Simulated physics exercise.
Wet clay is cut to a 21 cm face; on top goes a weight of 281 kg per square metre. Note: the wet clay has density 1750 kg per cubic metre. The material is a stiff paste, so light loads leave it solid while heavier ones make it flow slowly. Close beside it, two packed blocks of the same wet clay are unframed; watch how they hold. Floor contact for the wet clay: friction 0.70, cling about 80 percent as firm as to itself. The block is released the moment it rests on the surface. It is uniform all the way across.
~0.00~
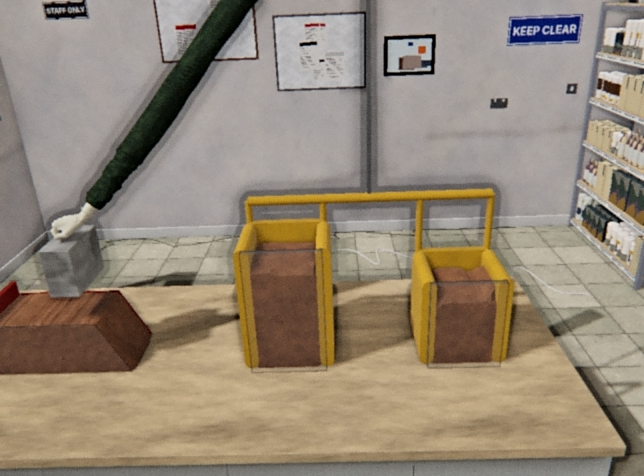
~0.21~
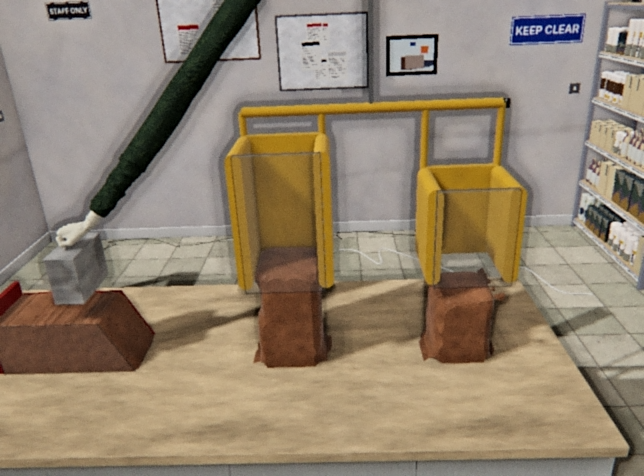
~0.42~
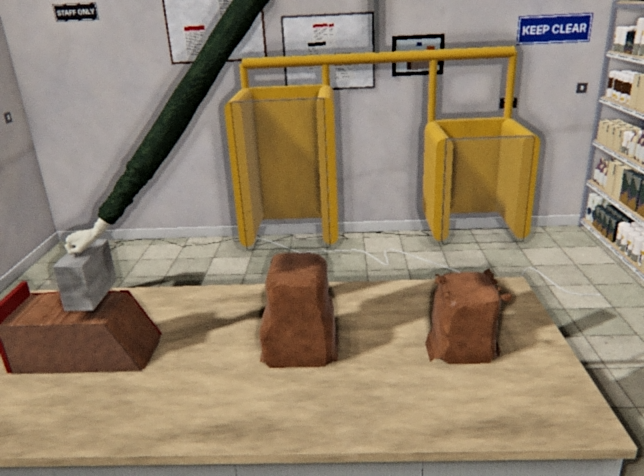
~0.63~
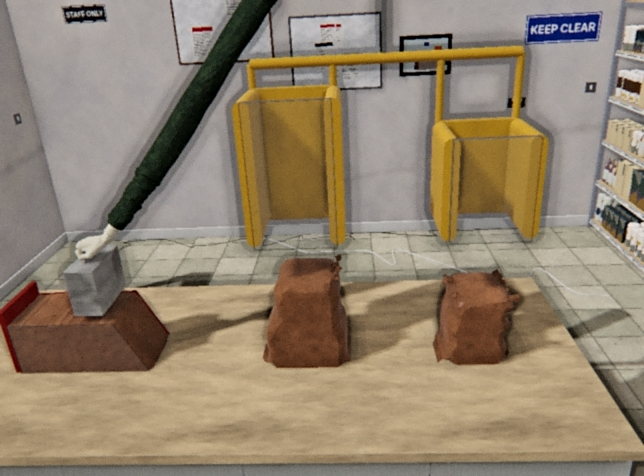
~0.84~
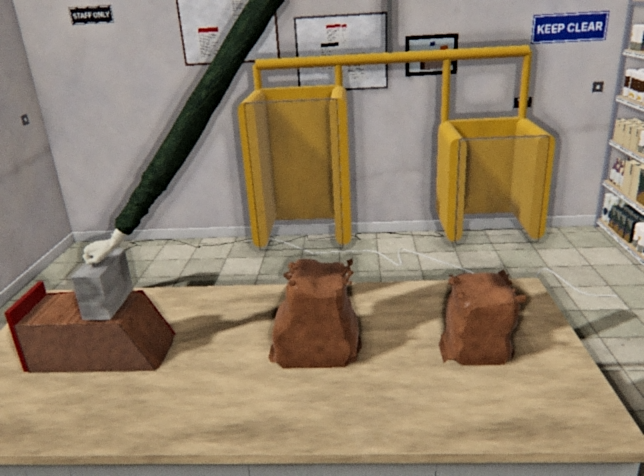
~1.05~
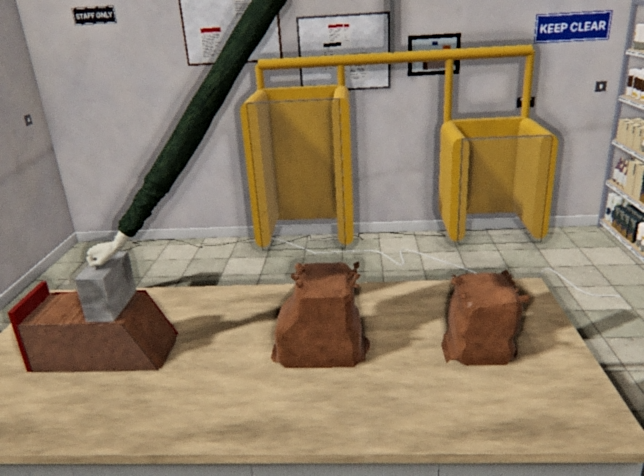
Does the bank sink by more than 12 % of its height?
The block stays where it is.
After 1.22 s, the block is down by 0 % of the bank's height and stands upright.
After 1.41 s, the block is down by 0 % of the bank's height and stands upright.
After 1.60 s, the block is down by 0 % of the bank's height and stands upright.
After 1.79 s, the block is down by 0 % of the bank's height and stands upright.
After 1.84 s, at the end, the block is down by 0 % of the bank's height and stands upright.
